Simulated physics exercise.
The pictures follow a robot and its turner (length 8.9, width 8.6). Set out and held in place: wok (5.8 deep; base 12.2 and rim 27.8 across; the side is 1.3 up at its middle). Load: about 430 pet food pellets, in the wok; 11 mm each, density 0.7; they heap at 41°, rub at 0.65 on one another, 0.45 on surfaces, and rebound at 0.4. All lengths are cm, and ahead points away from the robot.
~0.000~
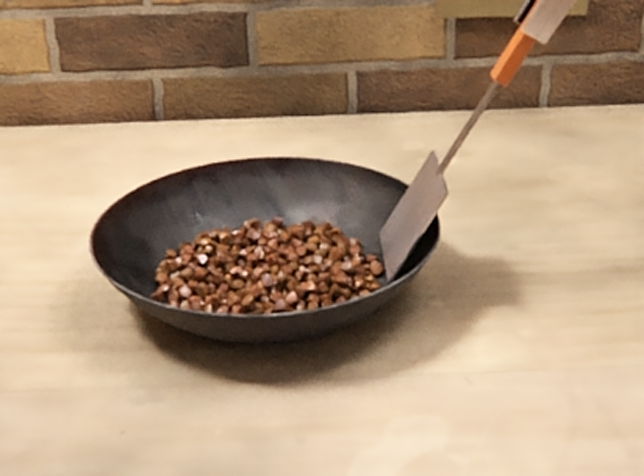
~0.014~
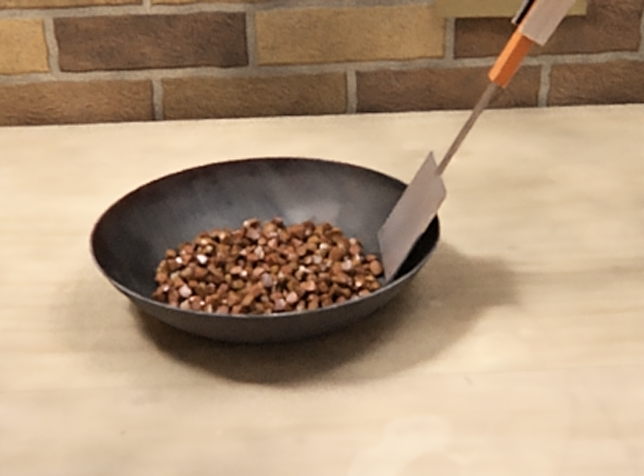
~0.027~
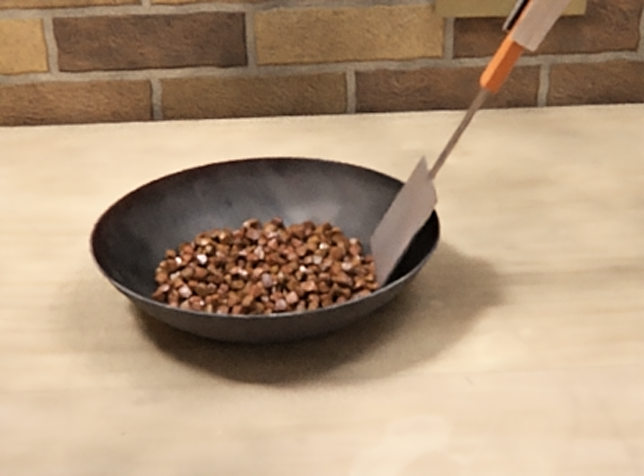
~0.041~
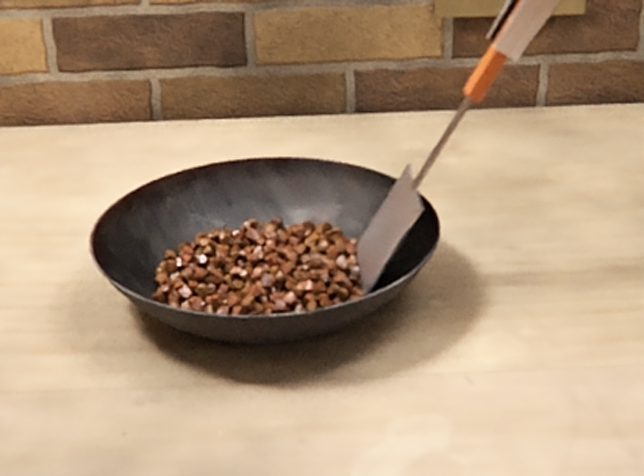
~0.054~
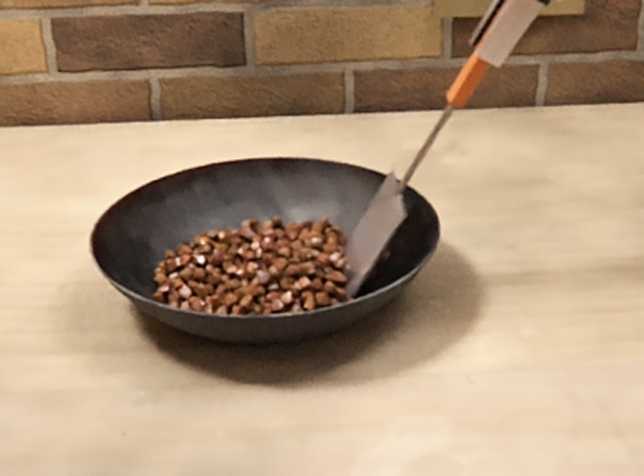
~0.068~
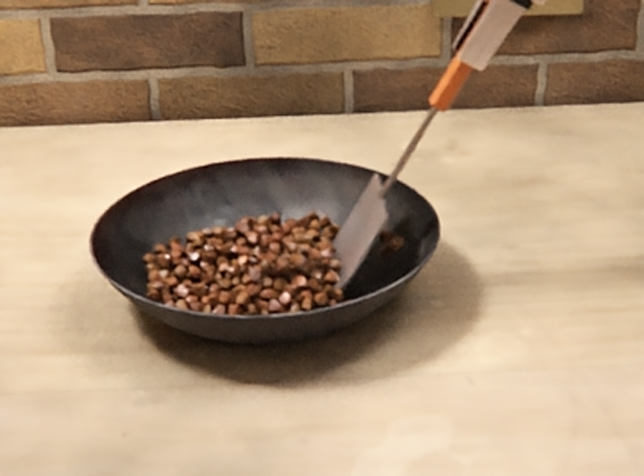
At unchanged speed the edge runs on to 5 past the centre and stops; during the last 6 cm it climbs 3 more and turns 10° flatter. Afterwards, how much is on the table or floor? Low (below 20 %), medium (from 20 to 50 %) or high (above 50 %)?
On the table or floor the share is low, below 20 %.
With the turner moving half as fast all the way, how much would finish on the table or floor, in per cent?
In that case some 0 per cent.
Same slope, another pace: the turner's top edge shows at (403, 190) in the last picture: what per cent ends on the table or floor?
About 0 per cent.
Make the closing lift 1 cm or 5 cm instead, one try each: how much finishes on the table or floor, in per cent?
About 5 and 5 per cent.
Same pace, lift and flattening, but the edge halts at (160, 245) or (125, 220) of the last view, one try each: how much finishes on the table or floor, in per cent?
Some 25 and 45 per cent.
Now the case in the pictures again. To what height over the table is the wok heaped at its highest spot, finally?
Roughly 6.5 cm.
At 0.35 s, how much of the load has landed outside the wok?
Some 0 per cent.
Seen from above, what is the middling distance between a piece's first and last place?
About 5 cm.
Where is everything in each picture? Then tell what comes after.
The turner top edge at (441, 171), sloping 60°; upper third of the load around (269, 270), from x 160 to 375, top at y 225; 427 in the wok, in the first picture.
The turner top edge at (439, 172), sloping 60°; upper third of the load around (269, 270), from x 160 to 375, top at y 225, in the second picture.
The turner top edge at (430, 177), sloping 60°; upper third of the load around (269, 270), from x 160 to 375, top at y 225, in the third picture.
The turner top edge at (415, 185), sloping 60°; upper third of the load around (272, 266), from x 160 to 375, top at y 225, in the fourth picture.
The turner top edge at (399, 191), sloping 60°; upper third of the load around (275, 264), from x 160 to 380, top at y 220, in the fifth picture.
The turner top edge at (382, 195), sloping 60°; upper third of the load around (263, 258), from x 150 to 395, top at y 215; 427 in the wok, in the sixth picture.
After 0.10 s, sloping 60°, highest piece 10 above the table; 426 in the wok, 1 on the blade or in flight.
After 0.13 s, sloping 56°, highest piece 15 above the table; 424 in the wok, 3 on the blade or in flight.
After 0.35 s, sloping 50°, highest piece 18 above the table; 421 in the wok, 3 on the table or floor, 3 on the blade or in flight.
After 1.40 s, sloping 50°, highest piece 6 above the table; 420 in the wok, 7 on the table or floor.
In the end, 420 in the wok, 7 on the table or floor. That is 2 % on the table or floor.
